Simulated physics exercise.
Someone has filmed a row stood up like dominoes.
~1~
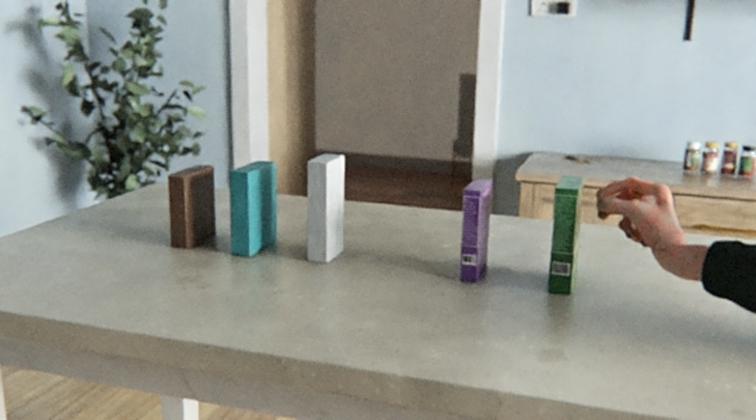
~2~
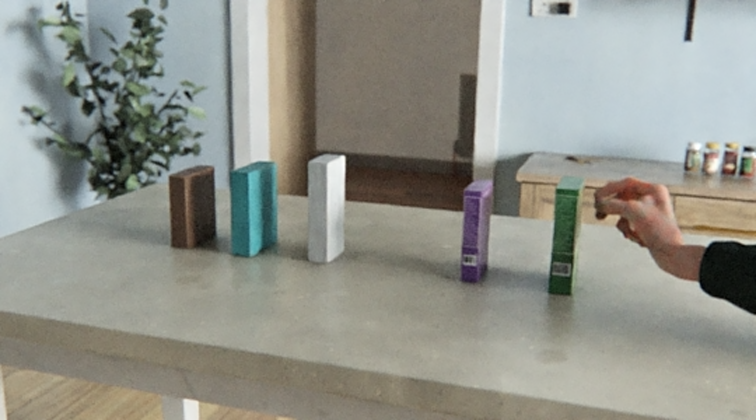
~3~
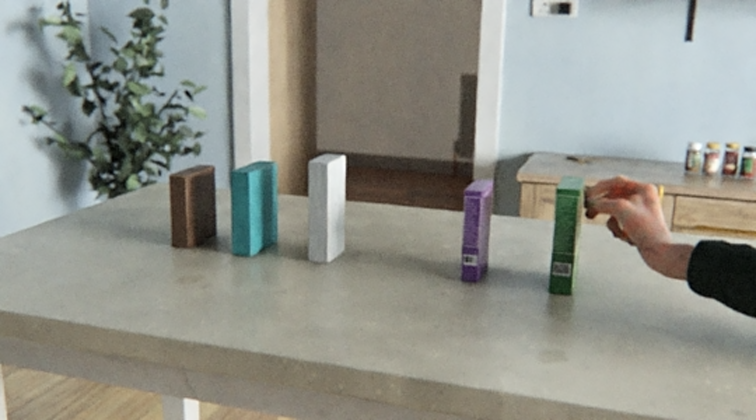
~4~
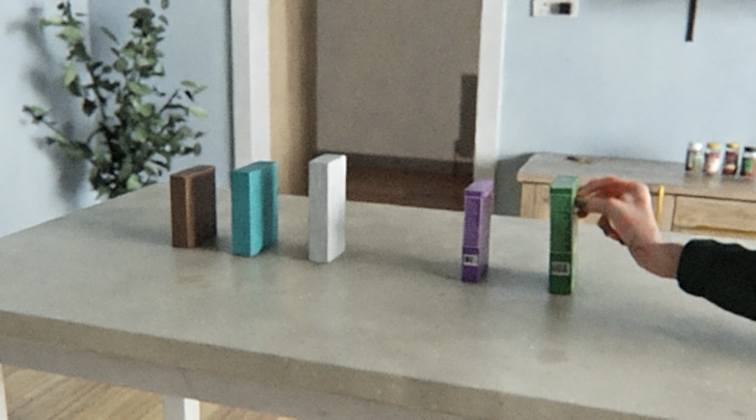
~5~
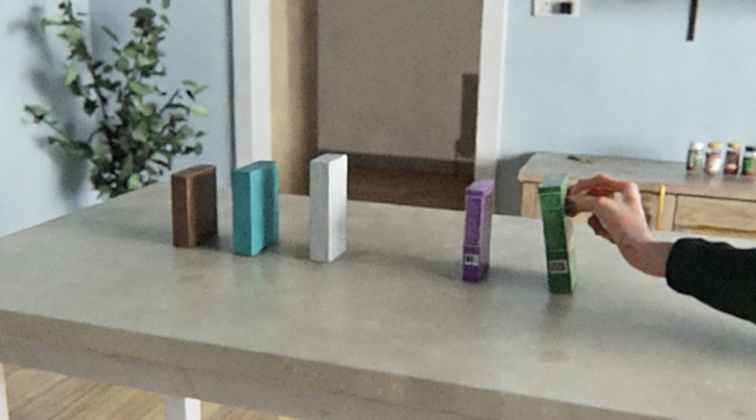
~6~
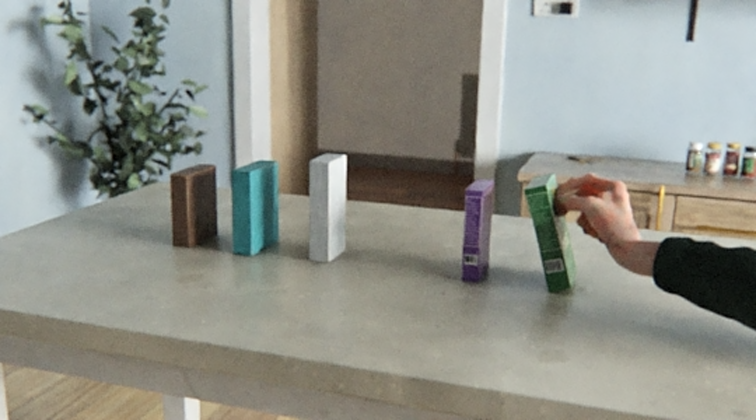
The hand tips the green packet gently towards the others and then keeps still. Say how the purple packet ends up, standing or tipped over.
The purple packet topples.
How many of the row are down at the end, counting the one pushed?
2 of them.
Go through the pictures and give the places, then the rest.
Purple packet (476, 230); turquoise block (254, 208), in the first picture.
Turquoise block (255, 208); white board (326, 209), in the second picture.
Turquoise block (255, 208); white board (327, 208), in the third picture.
Green packet 4° over; turquoise block (255, 208); white board (327, 208), in the fourth picture.
Green packet 10° over; turquoise block (256, 207); white board (328, 208), in the fifth picture.
Green packet 17° over; purple packet (478, 230); turquoise block (256, 207), in the sixth picture.
Then, 0.20 s on from there, green packet 48° over; purple packet turned 7° from how it was put near (472, 228).
Then, 0.30 s on from there, green packet 72° over; purple packet turned 42° from how it was put near (445, 232).
Then, 0.40 s on from there, green packet 84° over; purple packet on its side near (415, 257).
In the end, toppled on the table, purple packet; the other 2 unmoved. At the end, from the last picture's camera, purple packet near (413, 258).
